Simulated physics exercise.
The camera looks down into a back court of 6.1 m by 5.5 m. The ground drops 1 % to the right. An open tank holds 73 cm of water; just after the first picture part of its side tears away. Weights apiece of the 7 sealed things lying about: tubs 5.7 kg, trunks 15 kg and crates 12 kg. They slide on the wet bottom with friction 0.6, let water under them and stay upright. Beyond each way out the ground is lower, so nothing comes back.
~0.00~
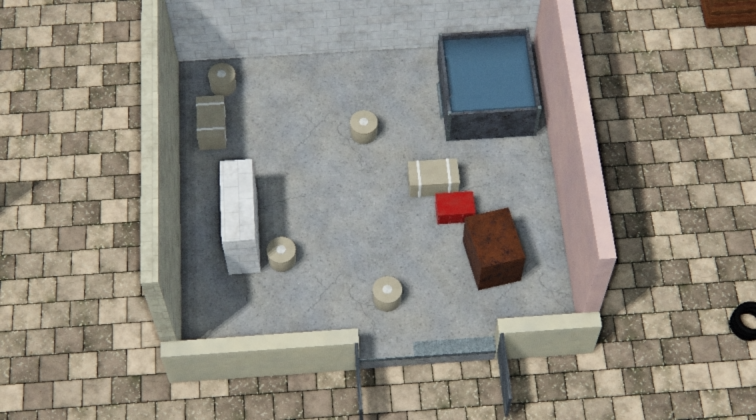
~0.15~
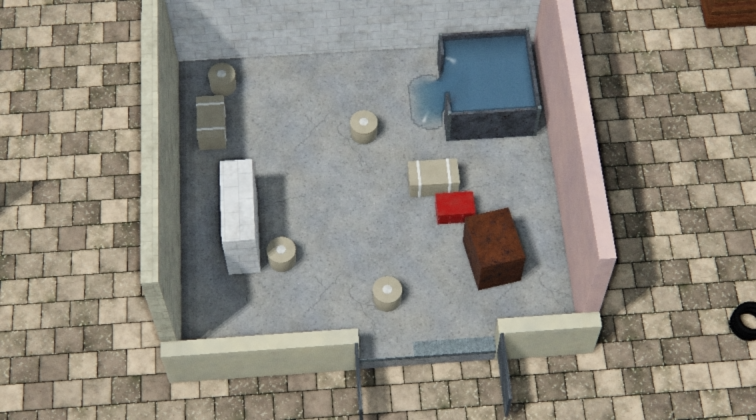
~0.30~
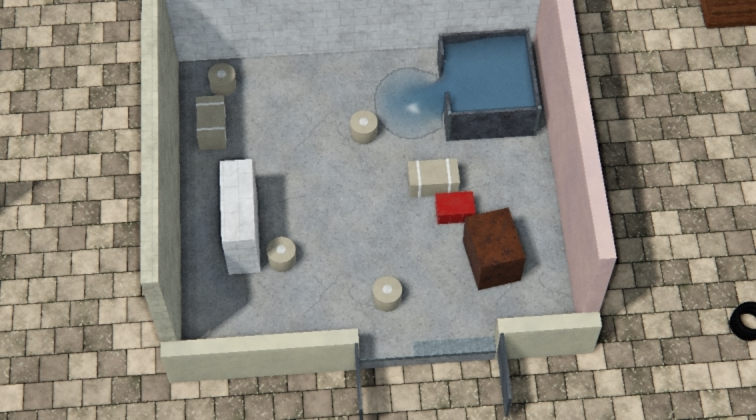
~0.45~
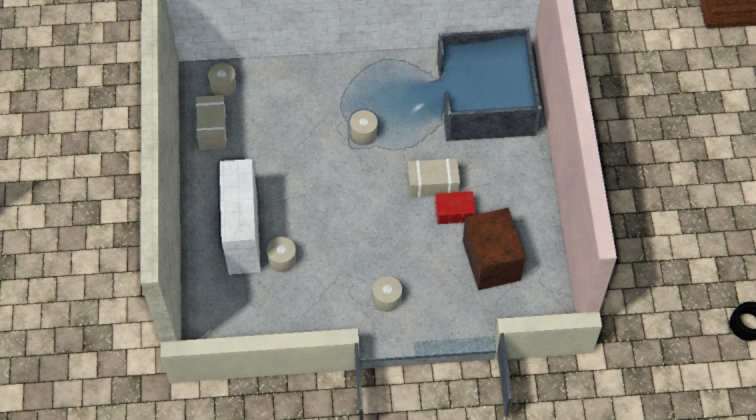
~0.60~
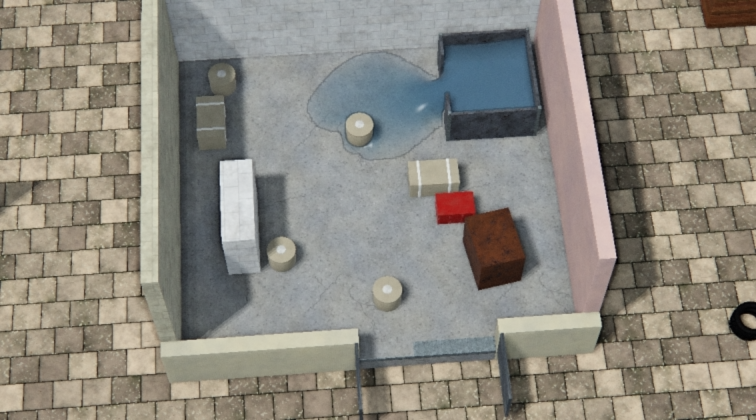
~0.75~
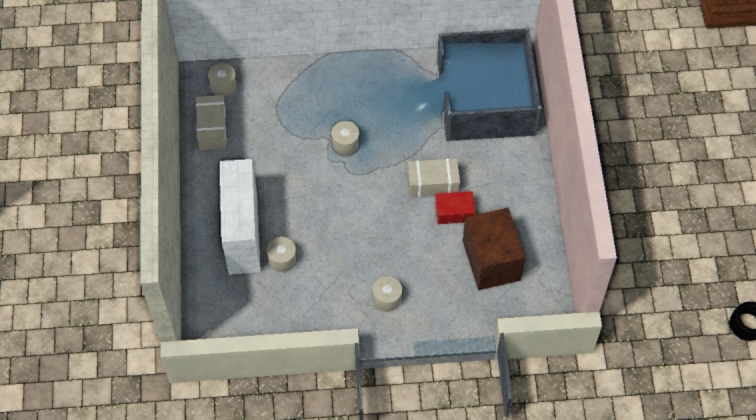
Water pours from a gap in the left side of a dark open tank at the upper right of a walled court, seen from high above by a still camera. Pale round drums, pale trunks, a white block, a red box and a rust-brown crate stand on the grey floor. The clear puddle spreads leftward, surrounds the upper middle drum and shifts it slightly left and down, while the others stay still.
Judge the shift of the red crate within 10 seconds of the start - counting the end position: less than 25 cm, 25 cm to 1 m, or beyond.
The red crate is nudged along.
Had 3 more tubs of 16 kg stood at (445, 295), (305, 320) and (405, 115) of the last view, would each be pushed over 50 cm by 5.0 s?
In that order: Short of it, short of it, more.
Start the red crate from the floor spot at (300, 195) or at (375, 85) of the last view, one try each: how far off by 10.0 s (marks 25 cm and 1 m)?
In that order: It ends far away; it ends far away.
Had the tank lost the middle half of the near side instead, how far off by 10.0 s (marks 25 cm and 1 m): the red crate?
Then the red crate gets carried off.
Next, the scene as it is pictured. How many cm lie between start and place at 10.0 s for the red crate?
About 40 cm.
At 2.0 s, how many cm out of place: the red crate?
Roughly 0 cm by then.
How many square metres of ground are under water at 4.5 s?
Roughly 23 m2.
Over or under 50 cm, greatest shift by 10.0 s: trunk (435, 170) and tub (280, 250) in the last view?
In turn: Under, over.
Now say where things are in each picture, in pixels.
The red crate at (455, 203) rests on the ground; 2.1 m2 under water; 0 of 7 have shifted, in the first picture.
The red crate at (455, 203), on the bottom; water covers 2.6 m2; 0 of 7 have shifted, in the second picture.
The red crate at (455, 203), on the bottom; 3.4 m2 under water; 0 of 7 have shifted, in the third picture.
The red crate at (455, 203) rests on the ground; water covers 4.3 m2; 0 of 7 have shifted, in the fourth picture.
The red crate at (455, 203), on the bottom; 5.3 m2 under water; 1 of 7 have shifted, in the fifth picture.
The red crate at (455, 203), on the bottom; 6.8 m2 under water; 1 of 7 have shifted, in the sixth picture.
After 2.0 s the red crate is near (455, 203), 0.0 m from its start, aground; 0 of 7 are out; 3 afloat.
After 4.5 s the red crate is near (455, 203), 0.0 m from its start, aground; 0 of 7 are out; 4 afloat.
After 7.0 s the red crate is near (455, 203), 0.0 m from its start, aground; 1 of 7 are out; 2 afloat.
After 10.0 s the red crate is near (466, 183), 0.4 m from its start, aground; 2 of 7 are out; 2 afloat.
